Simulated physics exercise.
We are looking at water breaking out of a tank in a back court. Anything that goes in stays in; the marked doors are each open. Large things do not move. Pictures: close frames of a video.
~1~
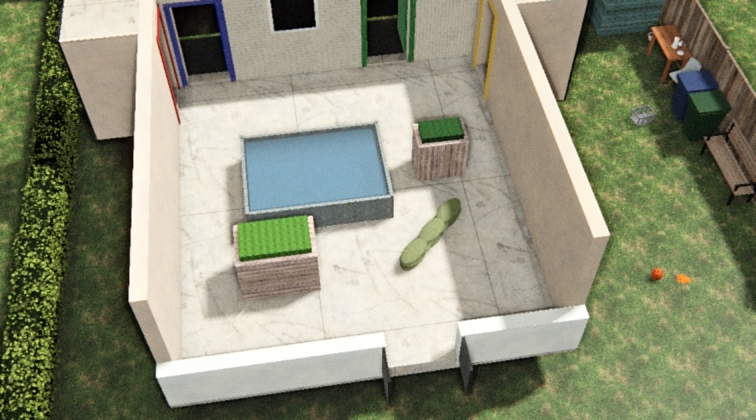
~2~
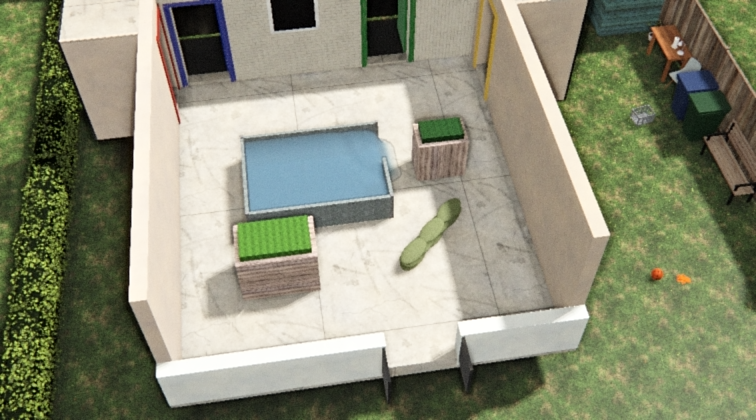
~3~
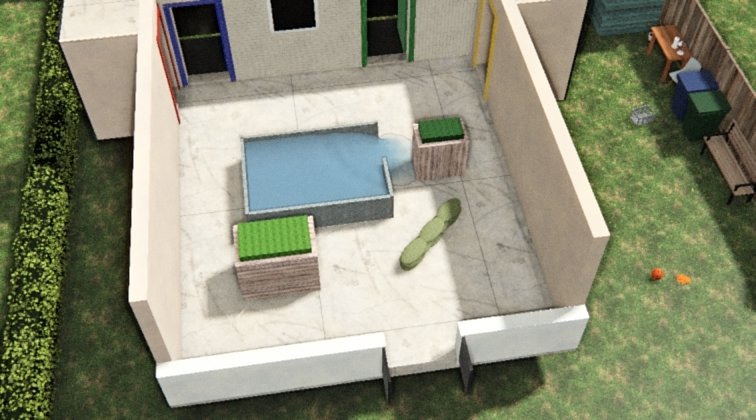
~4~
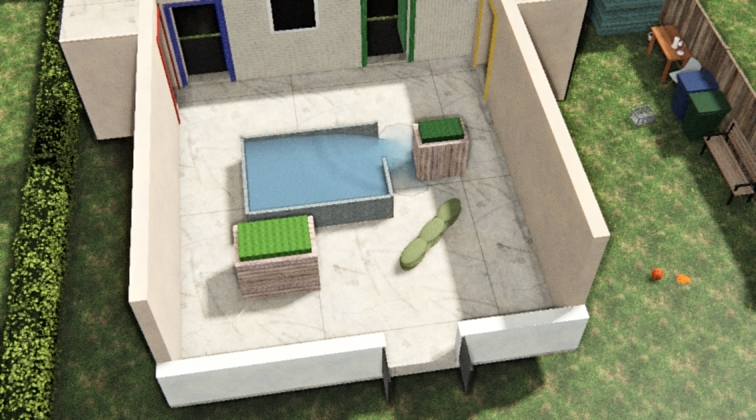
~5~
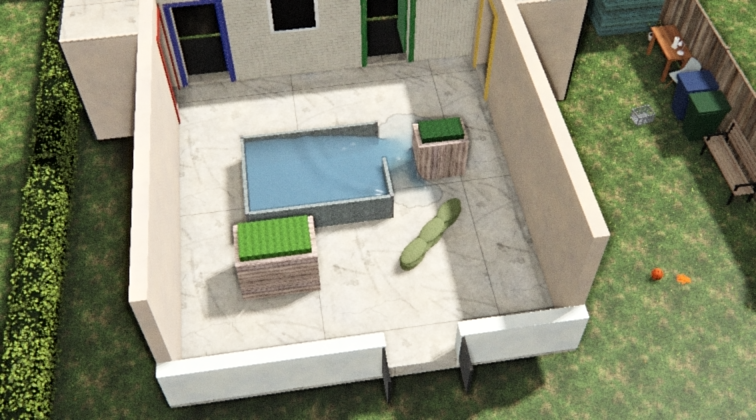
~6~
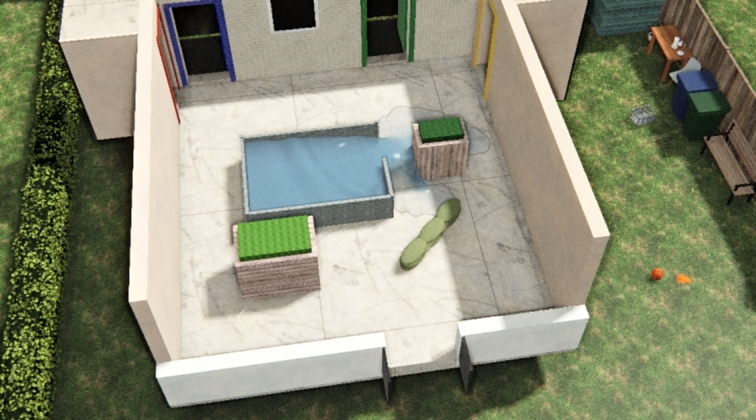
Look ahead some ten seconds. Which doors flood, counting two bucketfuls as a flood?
The yellow door sees more than two buckets come in; the blue door sees no more than two buckets come in; the green door sees more than two buckets come in; the red door sees no more than two buckets come in.
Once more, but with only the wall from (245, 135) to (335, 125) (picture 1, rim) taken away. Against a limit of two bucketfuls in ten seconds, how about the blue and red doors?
Put simply: The blue one clears the cutoff; as for the red one, it clears the cutoff.
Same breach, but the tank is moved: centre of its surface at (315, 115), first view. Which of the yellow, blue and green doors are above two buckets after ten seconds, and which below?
My answer is that the yellow door ends up above, the blue door ends up beneath and the green door ends up above.
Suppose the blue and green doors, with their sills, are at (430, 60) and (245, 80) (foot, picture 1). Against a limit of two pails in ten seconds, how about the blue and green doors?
Short version: The blue door tops the limit and the green door stays within the limit.
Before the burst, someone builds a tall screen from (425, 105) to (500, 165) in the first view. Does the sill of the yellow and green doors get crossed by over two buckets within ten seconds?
Result - yellow door stays within the limit, green door overflows the mark.
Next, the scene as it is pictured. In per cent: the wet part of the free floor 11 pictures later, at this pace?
By my count, 25 percent.
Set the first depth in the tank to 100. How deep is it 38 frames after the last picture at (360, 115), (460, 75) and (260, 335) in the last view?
2, 25 and 4 in a hundred, in turn.
A moment on, water covers 15 % of the floor; the yellow door not reached, the blue door not reached, the green door not reached, the red door not reached.
Next, water covers 25 % of the floor; the yellow door under two buckets in, the blue door not reached, the green door not reached, the red door not reached.
Then, water covers 40 % of the floor; the yellow door over two buckets in, the blue door not reached, the green door under two buckets in, the red door not reached.
Later, water covers 80 % of the floor; the yellow door over two buckets in, the blue door wet at the sill, nothing in, the green door over two buckets in, the red door wet at the sill, nothing in.
In the end, water covers 95 % of the floor; the yellow door over two buckets in, the blue door wet at the sill, nothing in, the green door over two buckets in, the red door wet at the sill, nothing in.
